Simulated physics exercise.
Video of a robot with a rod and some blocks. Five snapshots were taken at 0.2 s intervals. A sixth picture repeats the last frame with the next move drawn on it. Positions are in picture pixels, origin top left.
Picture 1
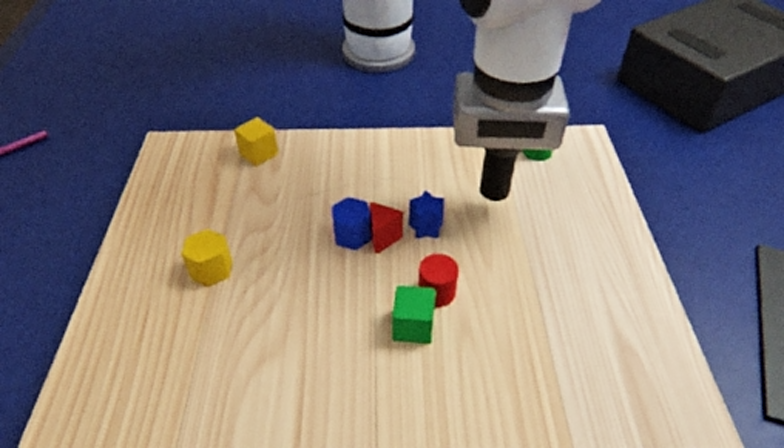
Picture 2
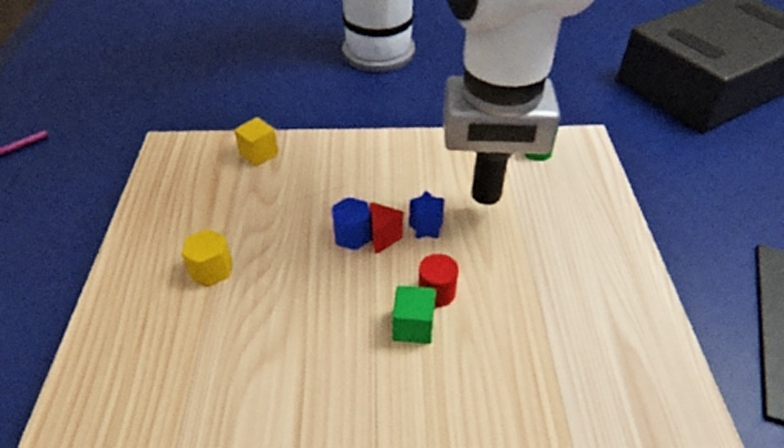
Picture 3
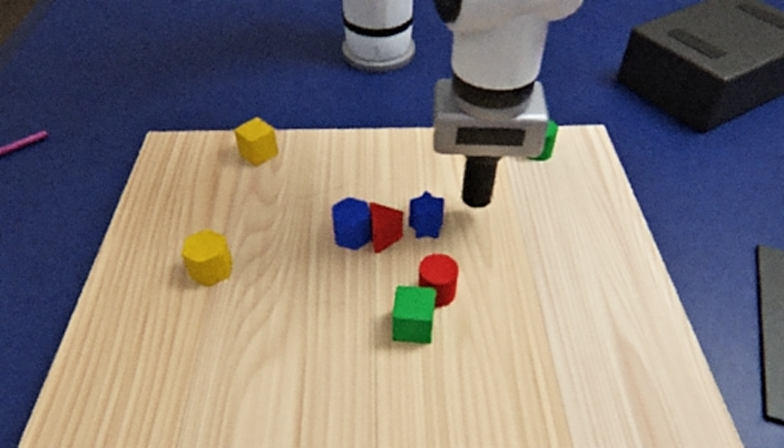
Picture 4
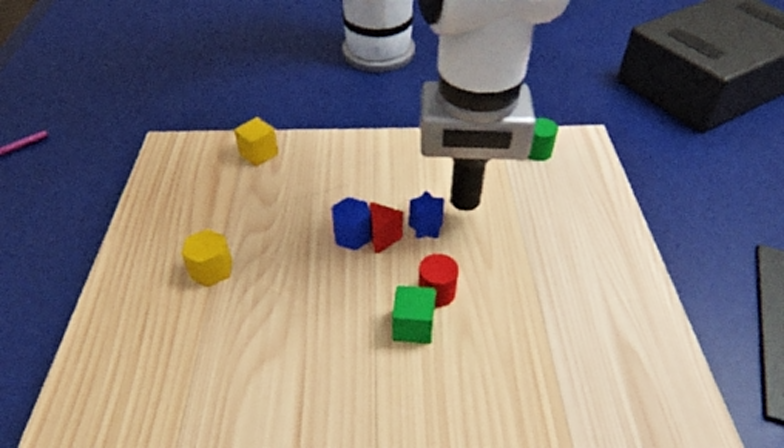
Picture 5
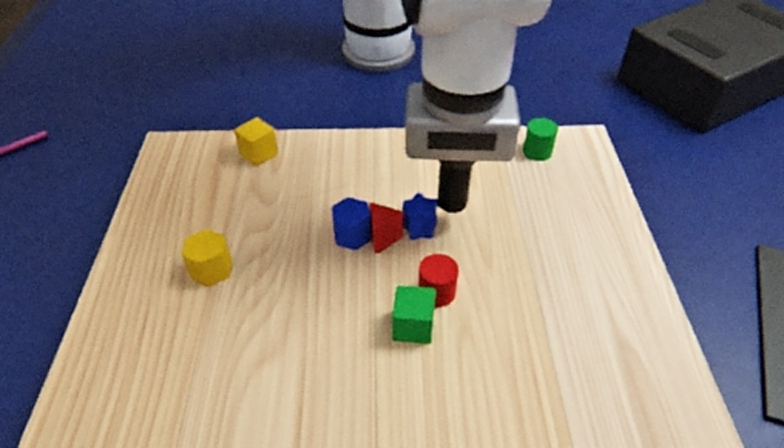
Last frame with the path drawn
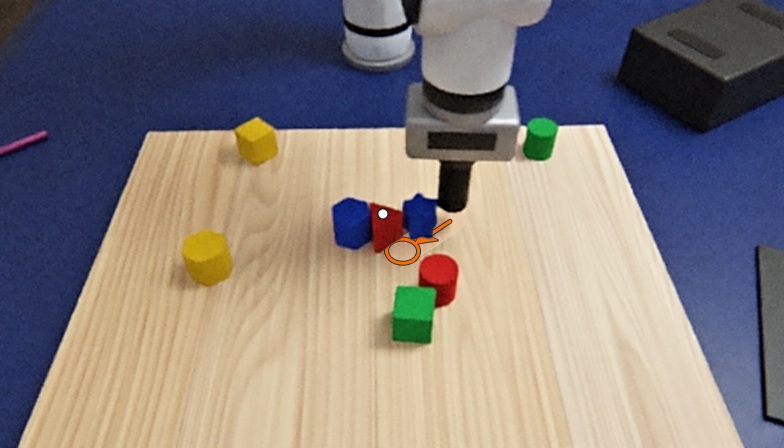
A robot arm with a dark rod moved left across a wooden board scattered with colourful blocks, then nudged the blue star-shaped block slightly left toward the red triangle while the other blocks stayed still.
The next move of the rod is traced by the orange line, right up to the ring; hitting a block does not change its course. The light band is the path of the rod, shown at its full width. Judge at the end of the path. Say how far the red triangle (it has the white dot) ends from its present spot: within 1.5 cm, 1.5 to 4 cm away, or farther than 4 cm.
Distance: Above 4 cm.
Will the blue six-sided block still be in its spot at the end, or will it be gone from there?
It gets pushed out of place.
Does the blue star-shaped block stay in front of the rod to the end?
Going by the path, yes.
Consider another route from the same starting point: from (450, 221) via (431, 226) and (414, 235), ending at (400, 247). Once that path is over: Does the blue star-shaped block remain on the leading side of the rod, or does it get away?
Expect to find it ahead of the rod.
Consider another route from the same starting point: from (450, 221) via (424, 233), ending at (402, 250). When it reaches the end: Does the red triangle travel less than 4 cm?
That would be a no.
Path on the board, from (450, 221) to (403, 251); the dot is on the red triangle.
On the path given first. Halfway along, rod at (428, 218); blue six-sided block at (344, 213), turned 25° clockwise; red triangle at (369, 228), turned 35° clockwise; blue star-shaped block at (397, 221).
At the end, rod at (403, 233); blue six-sided block at (339, 215), turned 45° clockwise; red triangle at (341, 246), turned 50° clockwise; blue star-shaped block at (371, 238), turned 15° anticlockwise; red cylinder in place.
